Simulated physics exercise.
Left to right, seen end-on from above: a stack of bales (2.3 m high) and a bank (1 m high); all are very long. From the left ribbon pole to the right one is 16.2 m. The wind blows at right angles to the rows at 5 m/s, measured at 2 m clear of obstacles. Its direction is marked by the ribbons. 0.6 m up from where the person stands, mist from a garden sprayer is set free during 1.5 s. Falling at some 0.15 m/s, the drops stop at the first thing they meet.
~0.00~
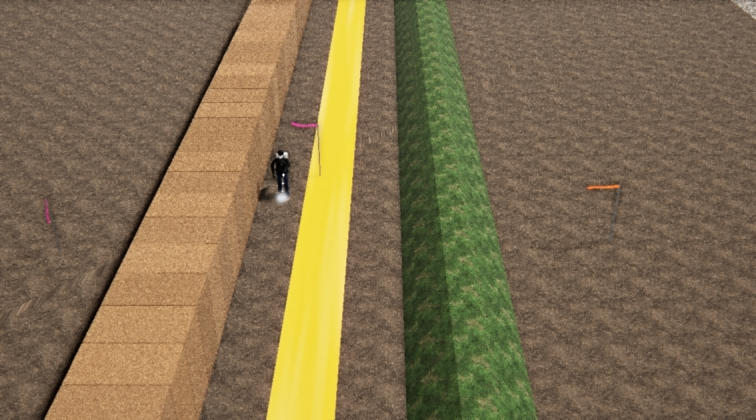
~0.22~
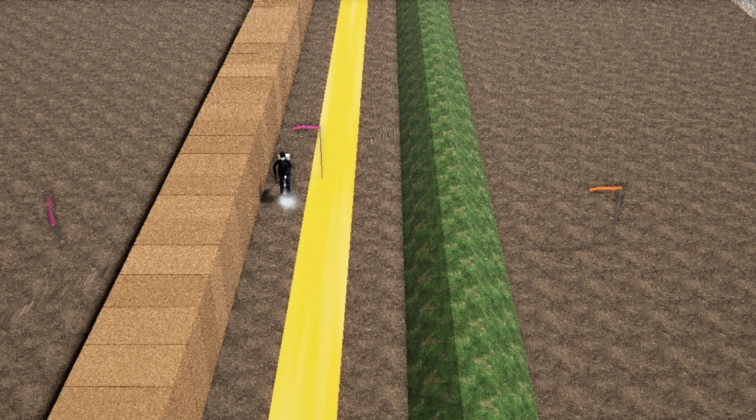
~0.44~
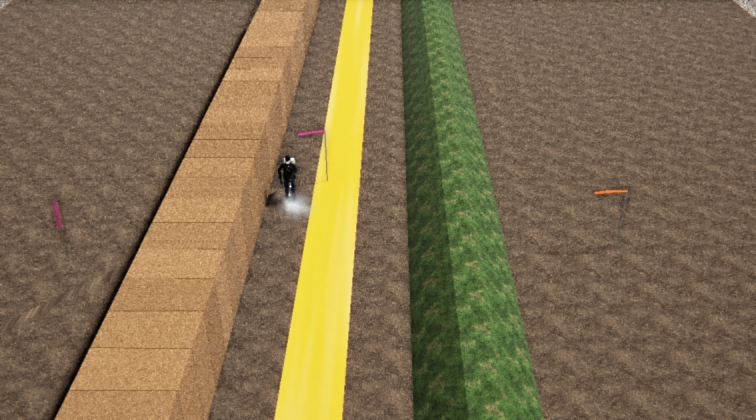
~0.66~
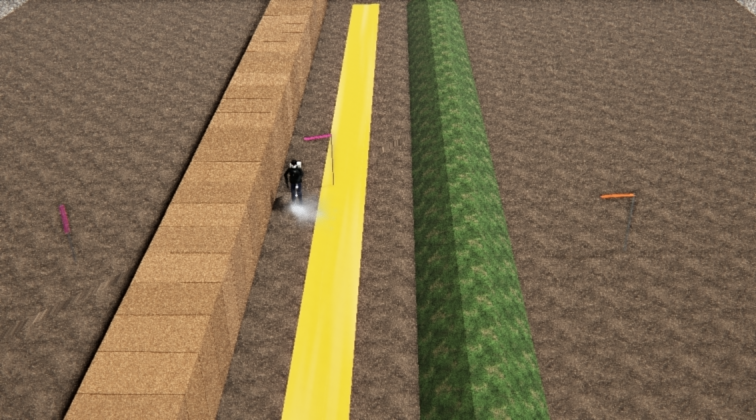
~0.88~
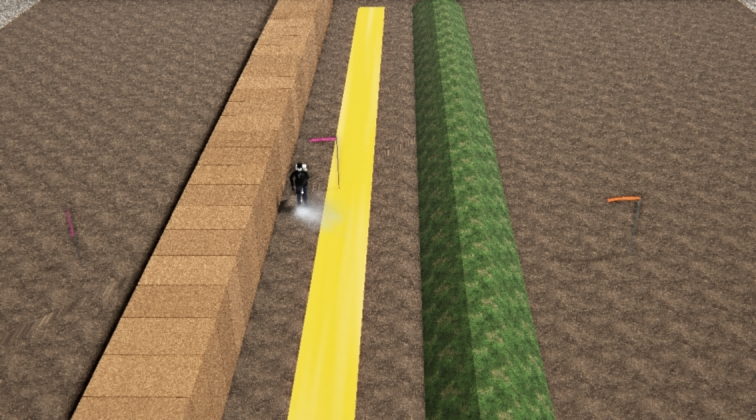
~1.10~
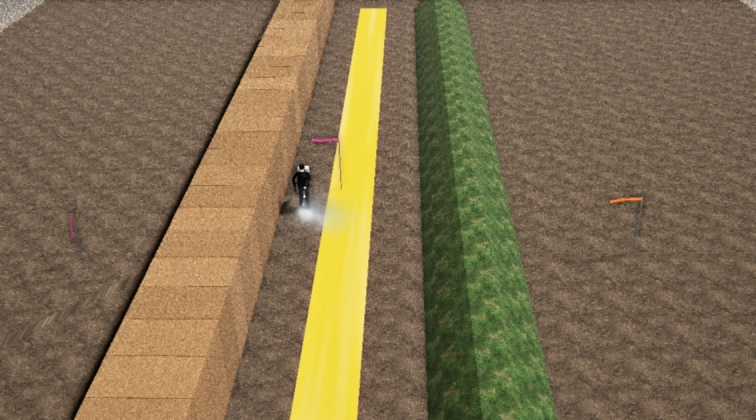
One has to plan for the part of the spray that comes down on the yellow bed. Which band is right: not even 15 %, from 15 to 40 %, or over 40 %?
From 15 to 40 %.
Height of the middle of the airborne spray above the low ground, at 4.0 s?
Middle height: Approx. 0.8 m.
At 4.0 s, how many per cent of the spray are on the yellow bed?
It comes to around 25 %.
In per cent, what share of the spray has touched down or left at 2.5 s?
Share: Near 25 percent.
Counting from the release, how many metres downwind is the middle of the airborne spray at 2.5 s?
About 1.0 m.
After 2.5 s, 76 % is in the air or yet to come; 16 % lies on the yellow bed; the middle of what still flies is 0.5 m above the low ground, near (338, 213).
After 4.0 s, 55 % is in the air or yet to come; 26 % lies on the yellow bed; the middle of what still flies is 0.7 m above the low ground, near (349, 208).
After 8.0 s, 32 % is in the air or yet to come; 31 % lies on the yellow bed; the middle of what still flies is 1.1 m above the low ground, near (297, 196).
After 20.0 s, 4 % is in the air or yet to come; 33 % lies on the yellow bed.
After 45.0 s, 0 % is in the air or yet to come; 33 % lies on the yellow bed.
